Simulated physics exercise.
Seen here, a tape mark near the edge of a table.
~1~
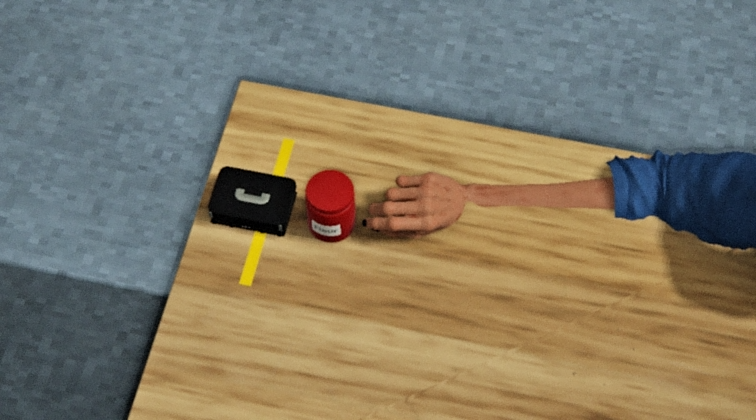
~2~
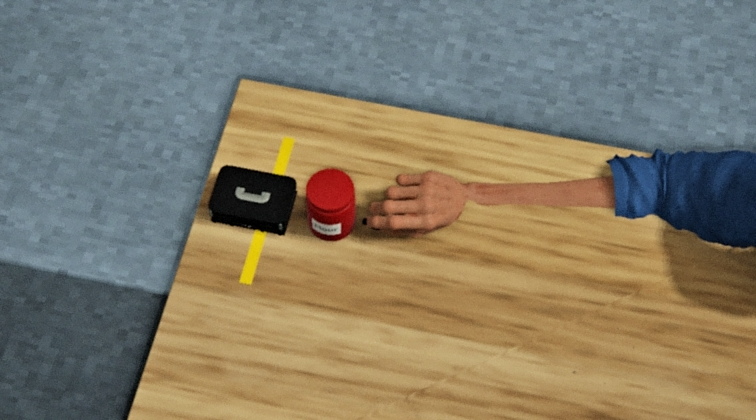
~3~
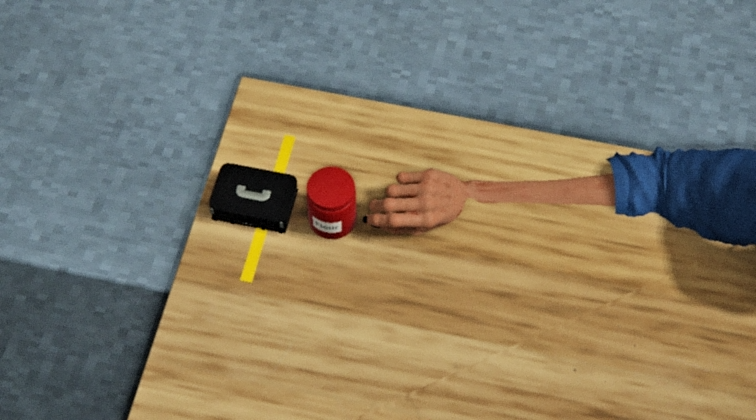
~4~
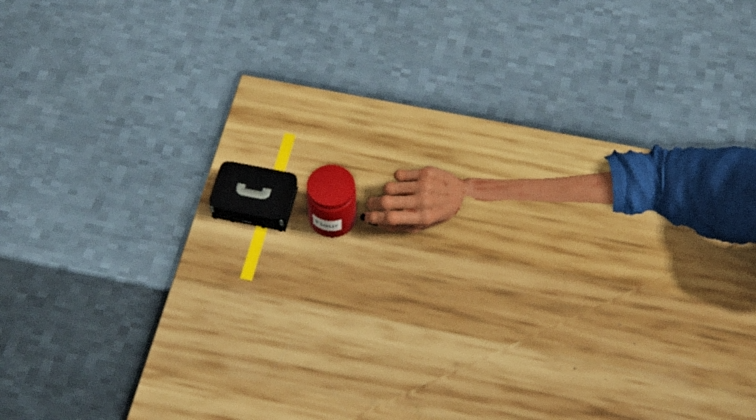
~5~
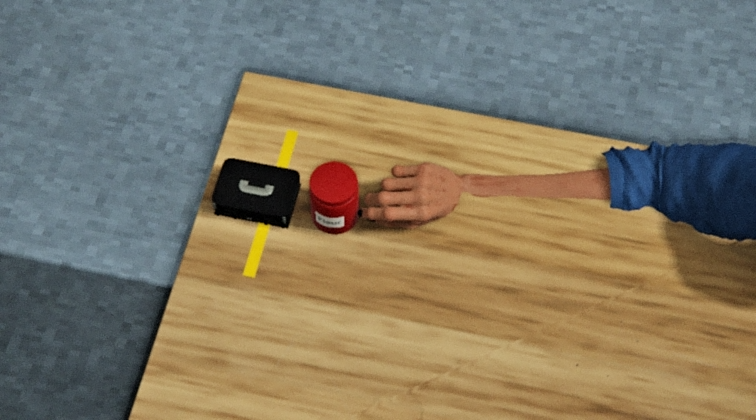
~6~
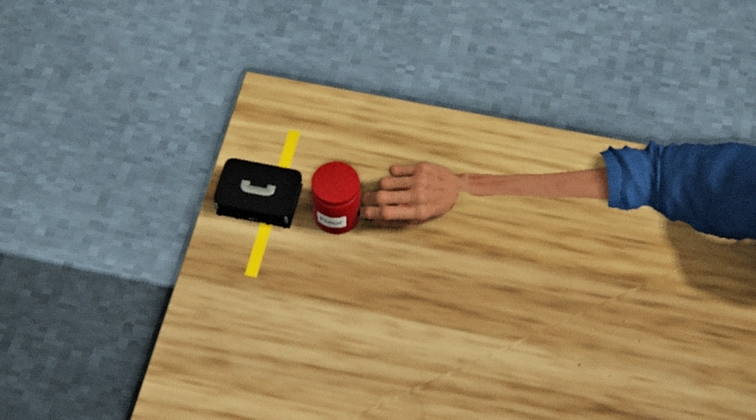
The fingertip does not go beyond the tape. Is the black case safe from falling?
The black case drops to the floor.
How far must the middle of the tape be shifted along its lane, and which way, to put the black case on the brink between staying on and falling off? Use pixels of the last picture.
Roughly 24 pixels right.
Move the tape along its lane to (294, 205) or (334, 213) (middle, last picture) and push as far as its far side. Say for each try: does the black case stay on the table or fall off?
One after another: It comes down; does not fall.
Then, 1.44 s past the last view, black case in the air near (189, 221).
Then, 1.72 s past the last view, black case come down near (196, 365).
Finally, the black case goes over the edge.
